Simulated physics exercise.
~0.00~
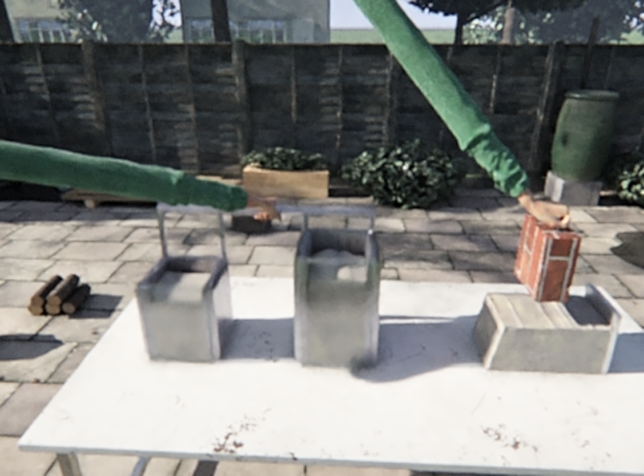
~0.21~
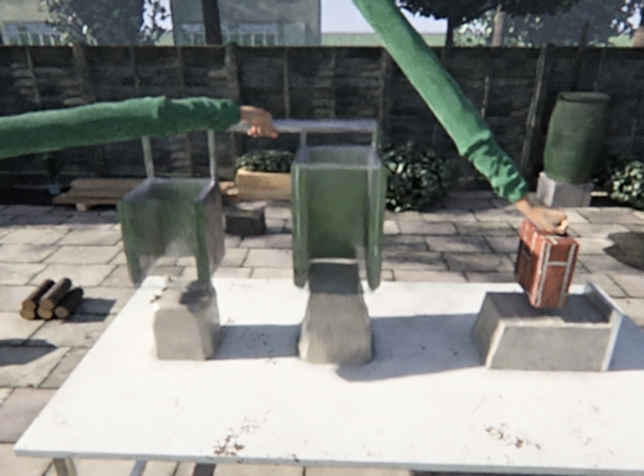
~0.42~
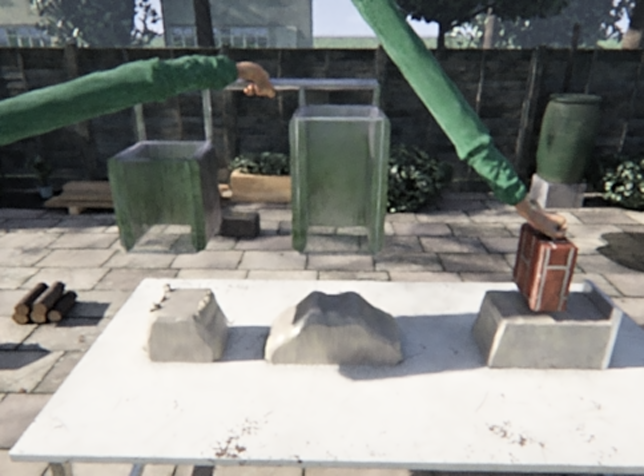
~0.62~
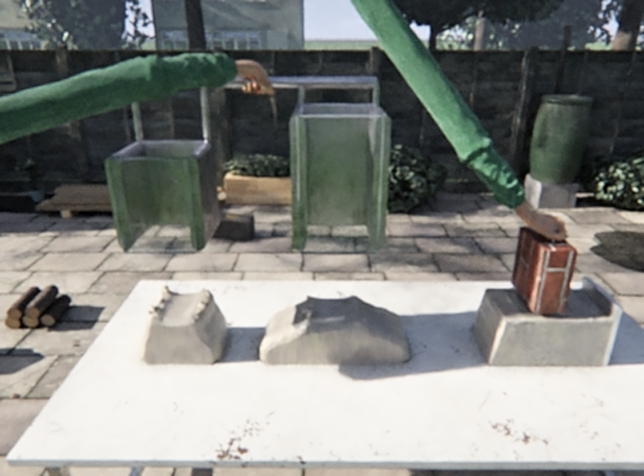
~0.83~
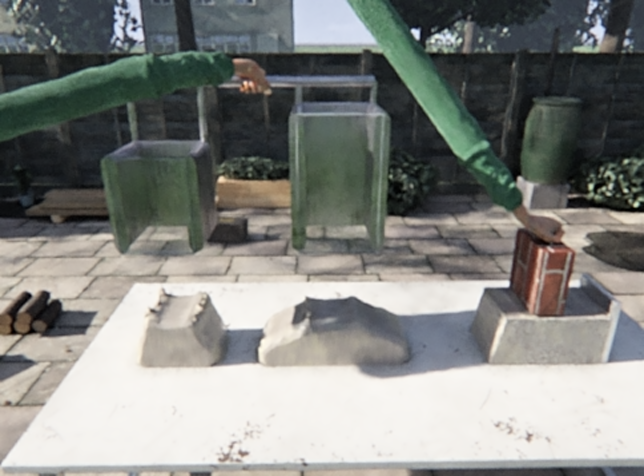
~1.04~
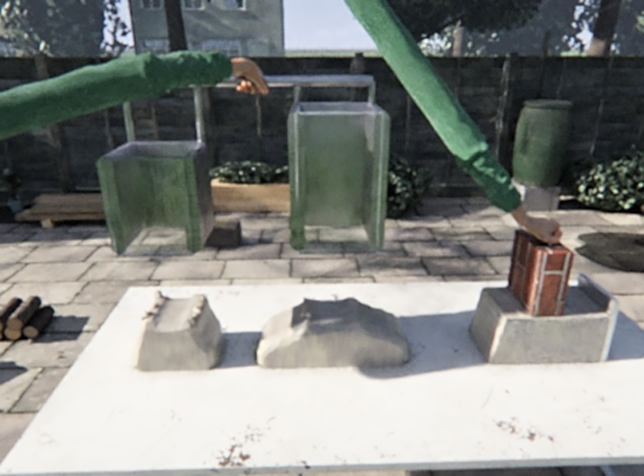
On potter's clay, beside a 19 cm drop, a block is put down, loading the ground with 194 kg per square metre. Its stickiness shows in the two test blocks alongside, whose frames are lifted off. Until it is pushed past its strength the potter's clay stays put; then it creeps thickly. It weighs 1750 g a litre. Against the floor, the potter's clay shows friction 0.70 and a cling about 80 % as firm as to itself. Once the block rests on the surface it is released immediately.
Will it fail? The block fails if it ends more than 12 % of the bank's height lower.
Yes.
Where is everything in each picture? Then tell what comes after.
Crest of the potter's clay at (585, 329); block heights 25 cm, 36 cm (left to right), in the first picture.
Crest of the potter's clay at (585, 327); block heights 23 cm, 32 cm (left to right), in the second picture.
Crest of the potter's clay at (586, 324); block heights 20 cm, 20 cm (left to right), in the third picture.
Crest of the potter's clay at (586, 321); block heights 20 cm, 17 cm (left to right), in the fourth picture.
Crest of the potter's clay at (586, 318); block heights 19 cm, 17 cm (left to right), in the fifth picture.
Crest of the potter's clay at (585, 317); block heights 19 cm, 17 cm (left to right), in the sixth picture.
After 1.20 s, the block is down by 7 % of the bank's height and leans 2 degrees.
After 1.39 s, the block is down by 24 % of the bank's height and leans 8 degrees.
After 1.58 s, the block is down by 41 % of the bank's height and leans 18 degrees.
After 1.77 s, the block is down by 54 % of the bank's height and leans 36 degrees.
After 2.24 s, the block is down by 56 % of the bank's height and leans 41 degrees.
